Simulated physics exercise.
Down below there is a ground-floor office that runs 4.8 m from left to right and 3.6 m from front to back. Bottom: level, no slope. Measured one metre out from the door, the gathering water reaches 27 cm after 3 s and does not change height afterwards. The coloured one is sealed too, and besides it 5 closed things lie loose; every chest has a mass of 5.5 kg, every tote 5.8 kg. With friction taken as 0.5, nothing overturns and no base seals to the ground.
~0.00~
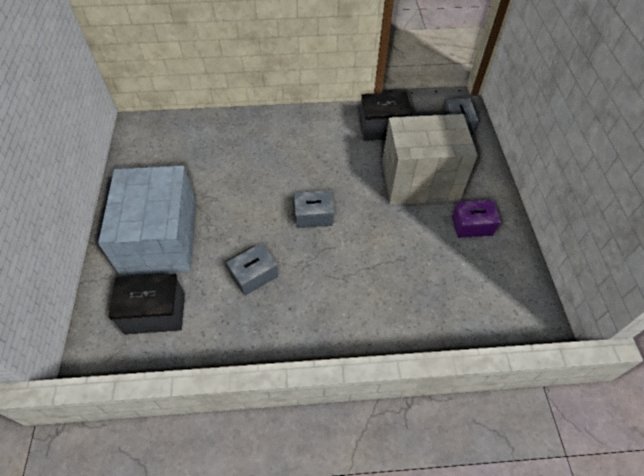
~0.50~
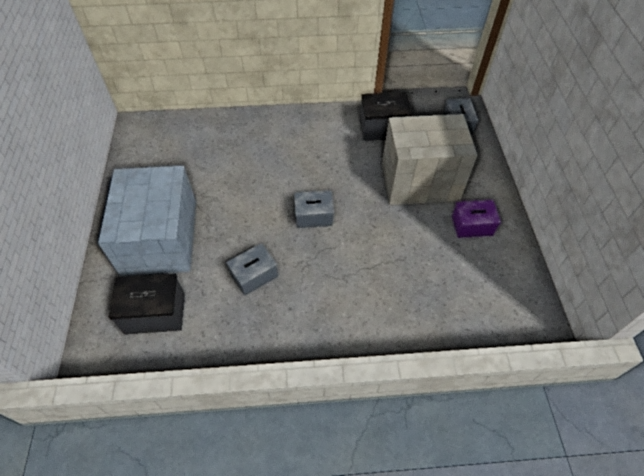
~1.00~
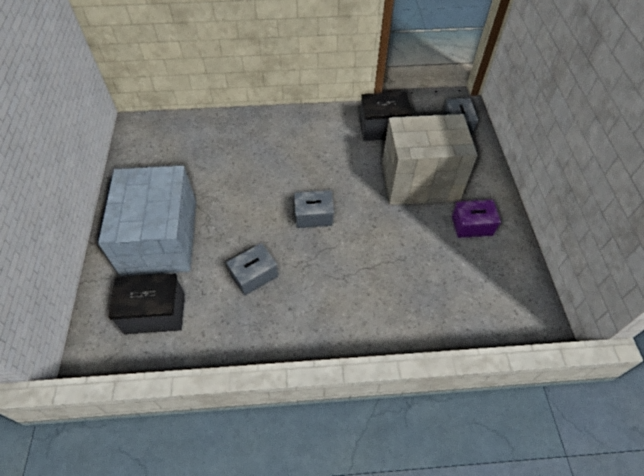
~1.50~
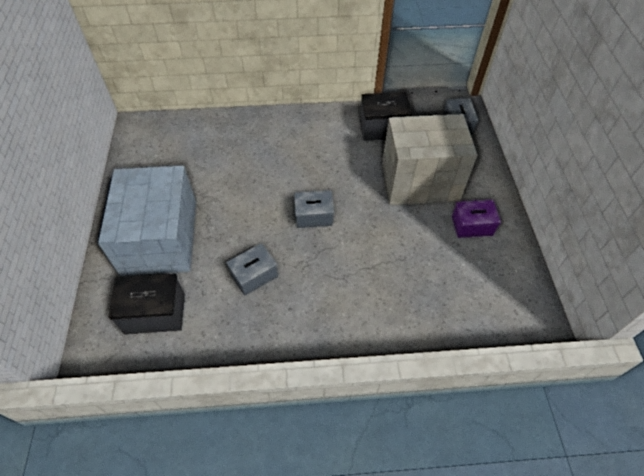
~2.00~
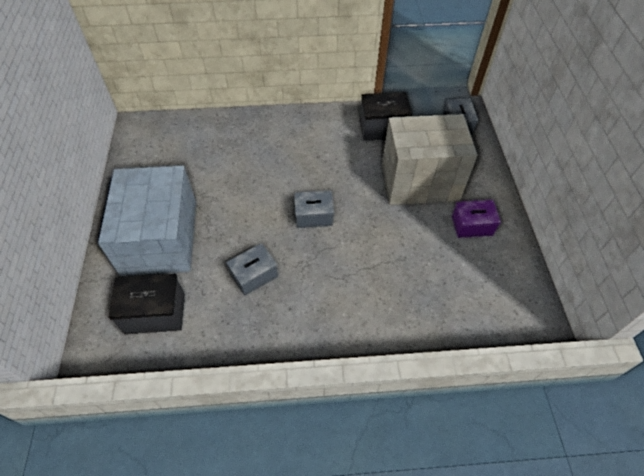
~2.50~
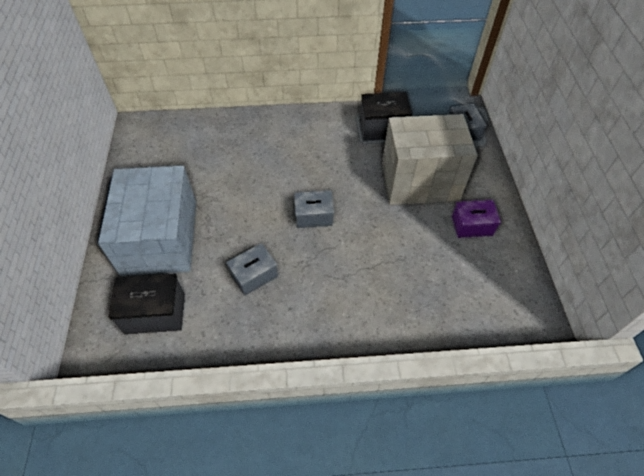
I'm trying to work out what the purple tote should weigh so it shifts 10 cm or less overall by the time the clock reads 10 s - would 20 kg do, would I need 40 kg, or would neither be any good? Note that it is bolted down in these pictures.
I'd say you'd need 40 kg.
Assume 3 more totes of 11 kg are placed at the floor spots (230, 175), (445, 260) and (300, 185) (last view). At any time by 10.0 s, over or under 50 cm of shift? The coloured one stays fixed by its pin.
Above the mark, below the mark, above the mark.
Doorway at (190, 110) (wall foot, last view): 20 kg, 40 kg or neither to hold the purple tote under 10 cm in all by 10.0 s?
Note: Only the heavier mass keeps it.
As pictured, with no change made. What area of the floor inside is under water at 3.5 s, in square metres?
I'd put it close to 3.5 m2.
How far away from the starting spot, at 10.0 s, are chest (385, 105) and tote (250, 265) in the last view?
They've ended up 300 cm and 60 cm away, in that order.
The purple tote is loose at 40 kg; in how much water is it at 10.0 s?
Close to 9 cm deep.
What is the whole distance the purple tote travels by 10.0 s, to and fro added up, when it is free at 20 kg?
Adding it all up, something like 40 cm.
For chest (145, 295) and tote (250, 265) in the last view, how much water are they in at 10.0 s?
Depth approx. 18 cm / 12 cm.
After 3.5 s the purple tote would be 0 cm from its start with 20 kg and 0 cm from its start with 40 kg; 2 cm of water round it then.
After 4.5 s the purple tote would be 15 cm from its start with 20 kg and 0 cm from its start with 40 kg; 9 cm of water round it then.
After 7.0 s the purple tote would be 44 cm from its start with 20 kg and 0 cm from its start with 40 kg; 9 cm of water round it then.
After 10.0 s the purple tote would be 44 cm from its start with 20 kg and 0 cm from its start with 40 kg; 9 cm of water round it then.
